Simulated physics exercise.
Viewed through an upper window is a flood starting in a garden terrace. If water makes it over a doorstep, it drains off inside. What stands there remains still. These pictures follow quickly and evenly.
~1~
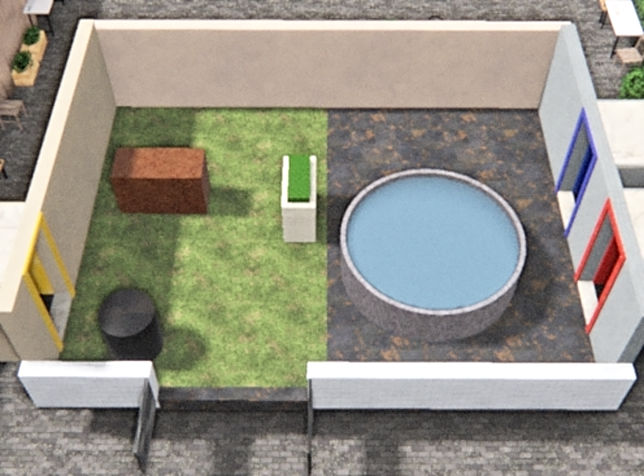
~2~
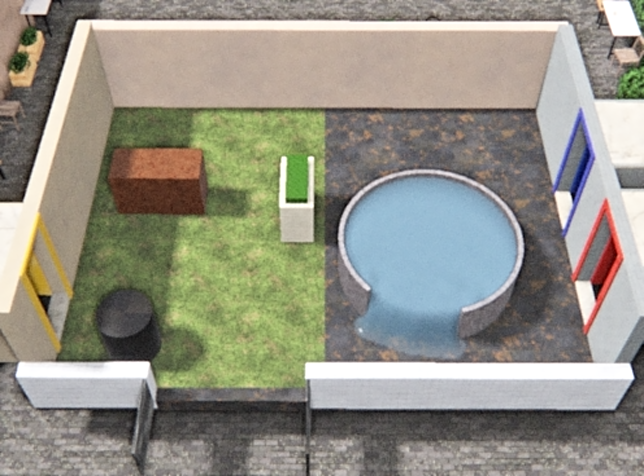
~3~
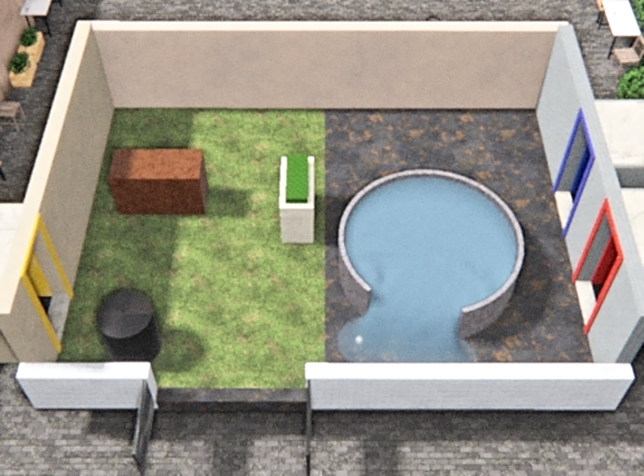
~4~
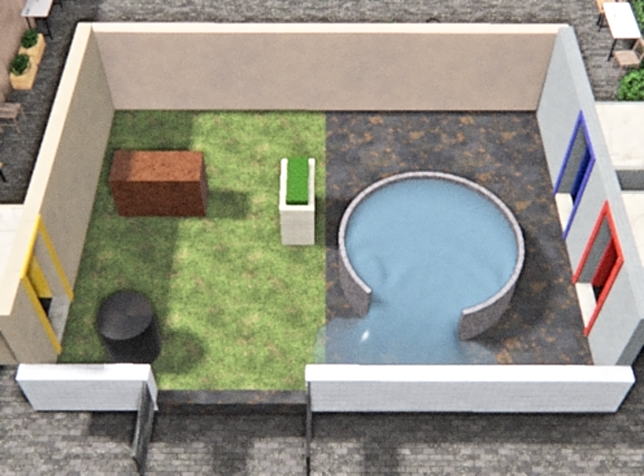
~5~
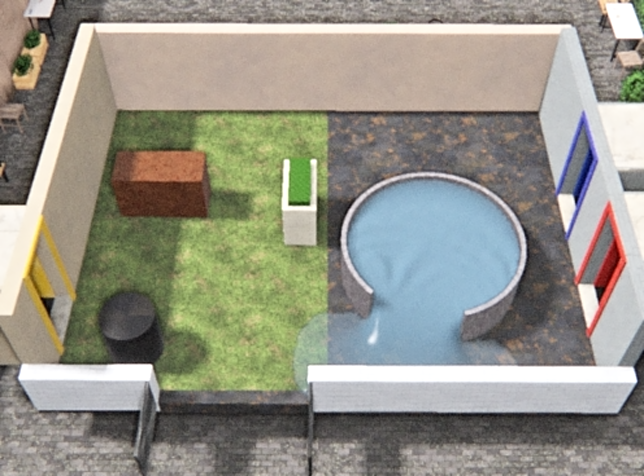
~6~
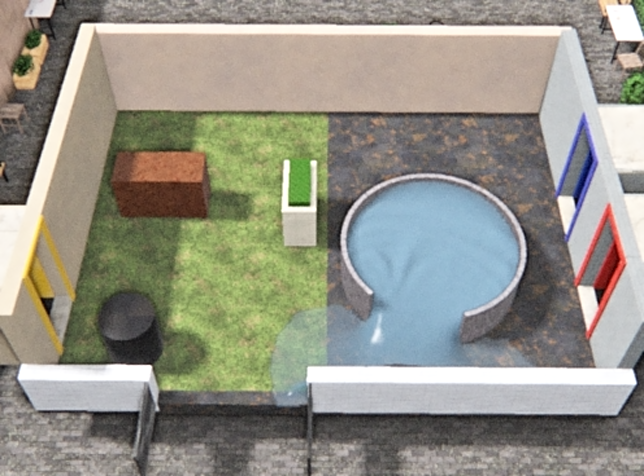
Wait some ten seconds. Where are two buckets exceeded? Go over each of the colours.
The red door is swamped, the blue door is not swamped, the yellow door is not swamped.
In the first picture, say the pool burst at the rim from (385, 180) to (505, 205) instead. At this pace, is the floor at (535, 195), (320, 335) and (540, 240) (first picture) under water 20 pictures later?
Going through them one by one, I'd say waterlogged, then high and dry, then waterlogged.
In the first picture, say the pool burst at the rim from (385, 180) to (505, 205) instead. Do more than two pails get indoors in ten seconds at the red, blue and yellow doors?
My reading: The red door floods; the blue door passes that mark; the yellow door stays under.
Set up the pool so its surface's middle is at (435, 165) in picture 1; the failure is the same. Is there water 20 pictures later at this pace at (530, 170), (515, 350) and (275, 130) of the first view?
So, in the order given, I'd say unaffected, soaked through, unaffected.
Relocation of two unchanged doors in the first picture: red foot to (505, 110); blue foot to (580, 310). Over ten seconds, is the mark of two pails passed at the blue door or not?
The blue door overflows.
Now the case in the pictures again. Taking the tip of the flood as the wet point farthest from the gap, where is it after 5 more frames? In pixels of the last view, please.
Near (205, 390).
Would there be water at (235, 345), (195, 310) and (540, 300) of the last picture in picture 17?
Point by point: Inundated, inundated, inundated.
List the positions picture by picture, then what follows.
The first picture shows still water in the pool at (432, 240).
In the second picture, water pours out at (410, 328) and has run to (460, 350).
In the third picture, water pours out at (410, 329) and has run to a hidden place.
In the fourth picture, the front is at a hidden place, out from the gap at (410, 332).
In the fifth picture, water pours out at (413, 333) and has run to a hidden place.
In the sixth picture, water pours out at (412, 334) and has run to a hidden place.
A moment on, water covers 15 % of the floor; the red door not reached, the blue door not reached, the yellow door not reached.
Next, water covers 30 % of the floor; the red door under two buckets in, the blue door not reached, the yellow door not reached.
Then, water covers 55 % of the floor; the red door far over two buckets in, the blue door wet at the sill, nothing in, the yellow door wet at the sill, nothing in.
Later, water covers 75 % of the floor; the red door far over two buckets in, the blue door wet at the sill, nothing in, the yellow door wet at the sill, nothing in.
In the end, water covers 100 % of the floor; the red door far over two buckets in, the blue door wet at the sill, nothing in, the yellow door wet at the sill, nothing in.
